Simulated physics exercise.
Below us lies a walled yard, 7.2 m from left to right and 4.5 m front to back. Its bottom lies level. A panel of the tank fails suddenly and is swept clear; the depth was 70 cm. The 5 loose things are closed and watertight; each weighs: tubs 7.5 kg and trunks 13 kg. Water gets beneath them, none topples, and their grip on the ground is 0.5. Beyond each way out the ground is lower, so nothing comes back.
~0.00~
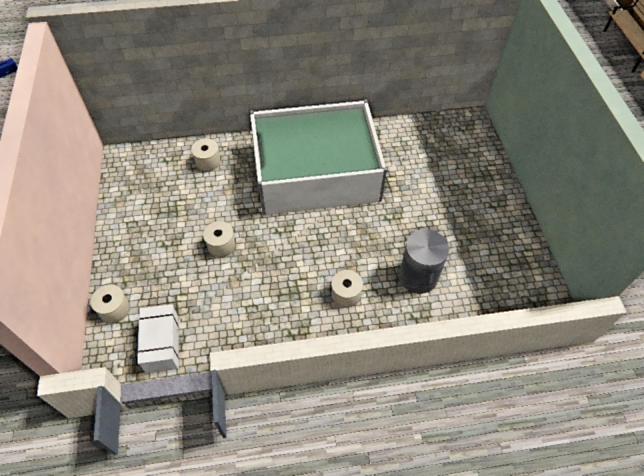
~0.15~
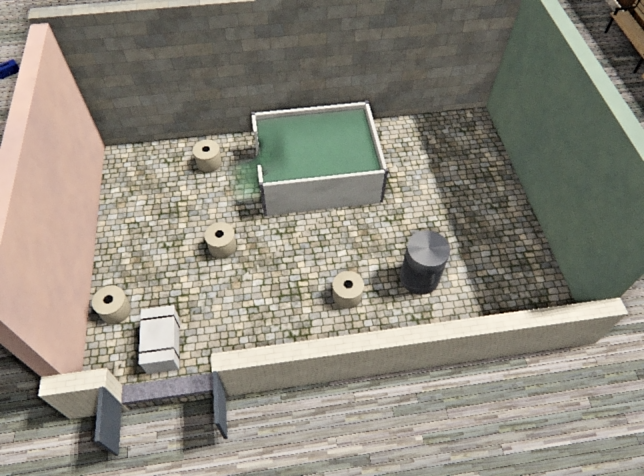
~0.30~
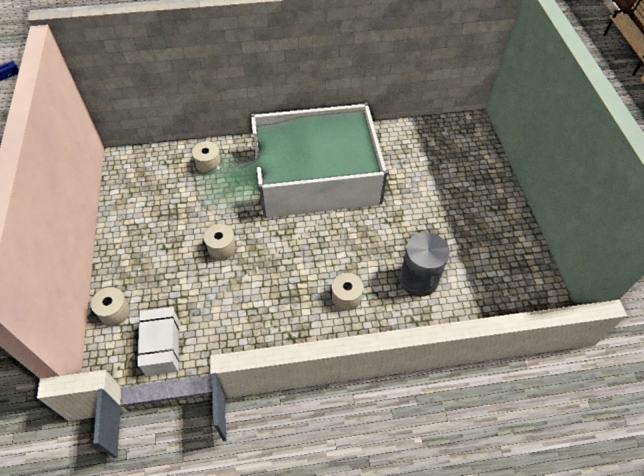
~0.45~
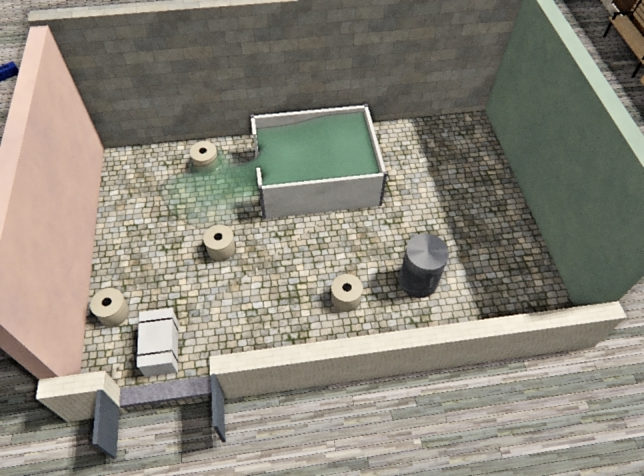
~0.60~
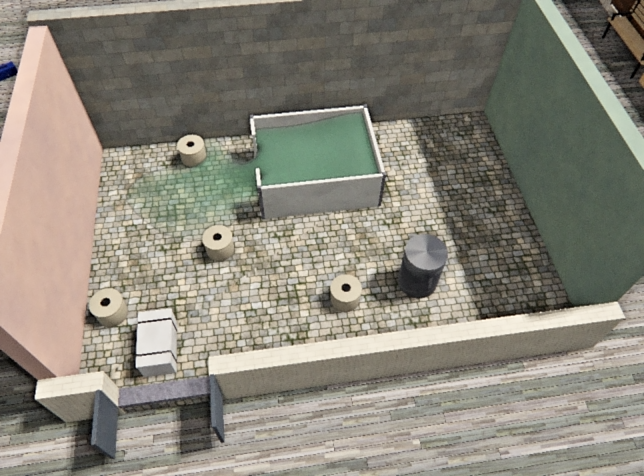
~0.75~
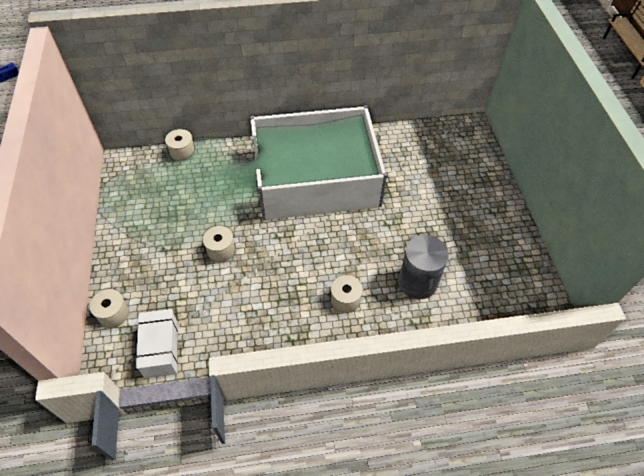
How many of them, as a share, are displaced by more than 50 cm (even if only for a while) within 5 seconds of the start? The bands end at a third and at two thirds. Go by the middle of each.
That comes to from one to two thirds.
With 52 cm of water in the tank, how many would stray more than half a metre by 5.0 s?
In that case 3 of them.
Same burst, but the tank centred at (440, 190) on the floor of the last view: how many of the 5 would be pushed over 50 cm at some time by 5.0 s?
Then 4.
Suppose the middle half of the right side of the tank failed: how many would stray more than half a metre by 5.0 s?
Then 0.
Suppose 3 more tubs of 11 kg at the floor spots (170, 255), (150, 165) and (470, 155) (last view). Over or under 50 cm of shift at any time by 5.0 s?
In turn: More, more, short of it.
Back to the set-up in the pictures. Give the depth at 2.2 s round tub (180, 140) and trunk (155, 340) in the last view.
Roughly 32 and 1 cm.
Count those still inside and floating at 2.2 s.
At that moment 1.
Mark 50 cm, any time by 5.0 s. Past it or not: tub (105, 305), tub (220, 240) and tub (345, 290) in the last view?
In that order: Past it, less, less.
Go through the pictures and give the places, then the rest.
A tub at (205, 148) rests on the ground; a tub at (347, 283) rests on the ground; water covers 2.8 m2; 0 of 5 have shifted, in the first picture.
A tub at (206, 149), on the bottom; a tub at (348, 284) rests on the ground; 3.3 m2 under water; 0 of 5 have shifted, in the second picture.
A tub at (205, 151), on the bottom; a tub at (348, 286), on the bottom; water covers 4.0 m2; 0 of 5 have shifted, in the third picture.
A tub at (203, 151) rests on the ground, 5 cm from its start; a tub at (347, 288), on the bottom; 4.8 m2 under water; 0 of 5 have shifted, in the fourth picture.
A tub at (191, 144), on the bottom, 30 cm from its start; a tub at (346, 288), on the bottom; 6.0 m2 under water; 1 of 5 have shifted, in the fifth picture.
A tub at (179, 139) rests on the ground, 60 cm from its start; a tub at (347, 289), on the bottom; 7.3 m2 under water; 1 of 5 have shifted, in the sixth picture.
After 1.1 s 1 of 5 are over 50 cm from their spots; 1 afloat.
After 2.2 s 2 of 5 are over 50 cm from their spots; 1 afloat.
After 3.5 s 3 of 5 are over 50 cm from their spots; 1 afloat.
After 5.0 s 3 of 5 are over 50 cm from their spots, and 3 have been at some point; 1 afloat.
